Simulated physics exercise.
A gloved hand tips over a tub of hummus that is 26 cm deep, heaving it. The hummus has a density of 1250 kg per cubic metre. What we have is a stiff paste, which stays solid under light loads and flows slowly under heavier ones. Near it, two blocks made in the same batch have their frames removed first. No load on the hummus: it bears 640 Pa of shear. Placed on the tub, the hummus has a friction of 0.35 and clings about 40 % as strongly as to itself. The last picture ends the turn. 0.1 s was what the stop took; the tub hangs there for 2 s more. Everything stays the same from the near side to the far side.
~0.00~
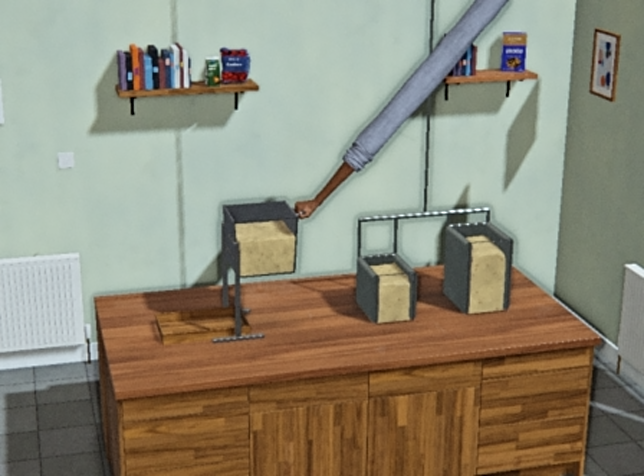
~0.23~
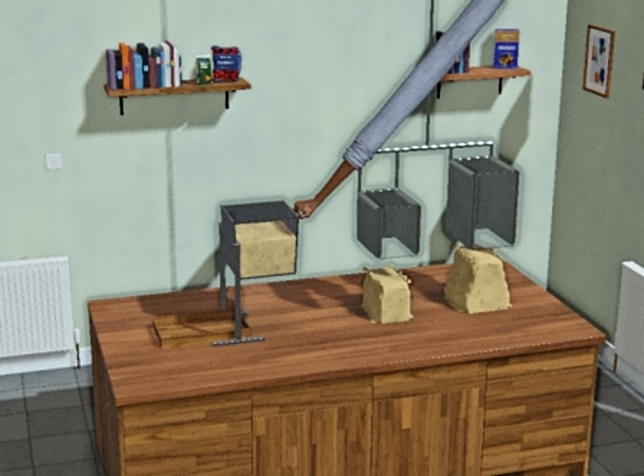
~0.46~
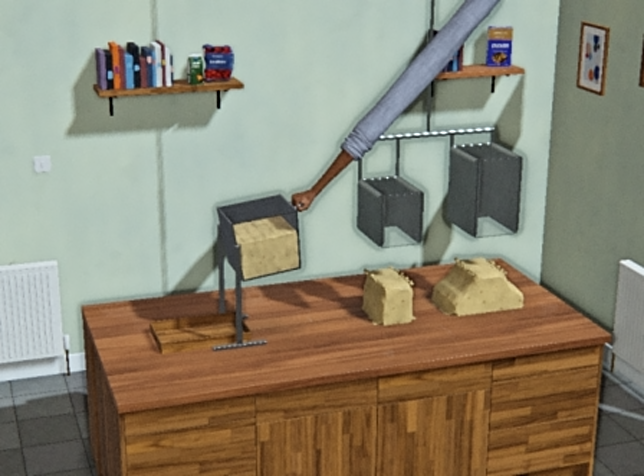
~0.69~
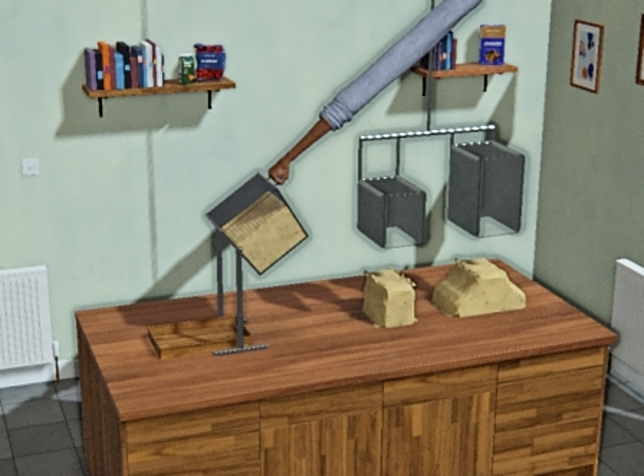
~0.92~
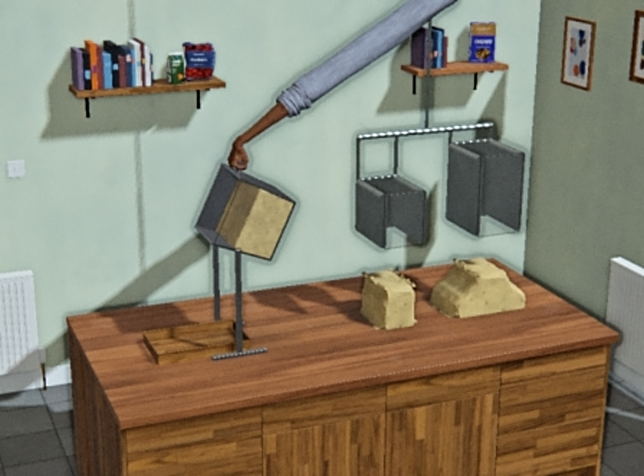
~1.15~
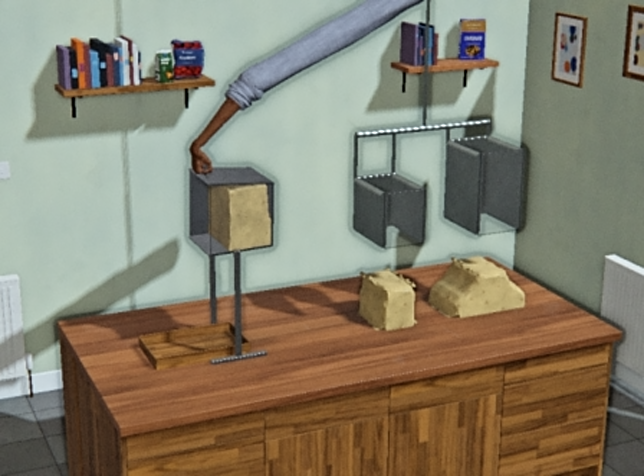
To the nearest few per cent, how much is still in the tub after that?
About 64 %.
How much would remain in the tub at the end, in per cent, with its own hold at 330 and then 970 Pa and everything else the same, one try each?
You'd see 45 percent the first time and 100 percent the second.
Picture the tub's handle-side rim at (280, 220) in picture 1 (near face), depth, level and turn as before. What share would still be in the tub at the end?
Some 100 percent would still be in the tub at the end.
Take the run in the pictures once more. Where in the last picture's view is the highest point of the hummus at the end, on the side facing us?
Peak location: Approx. (254, 219).
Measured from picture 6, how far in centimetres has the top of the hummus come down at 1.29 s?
Roughly 3 cm.
After 1.29 s, the tub is at 88 degrees and holds 100 %.
After 1.46 s, the tub is at 88 degrees and holds 86 %.
After 1.63 s, the tub is at 88 degrees and holds 70 %.
After 1.80 s, the tub is at 88 degrees and holds 64 %.
After 3.15 s, at the end, the tub is at 88 degrees and holds 64 %.
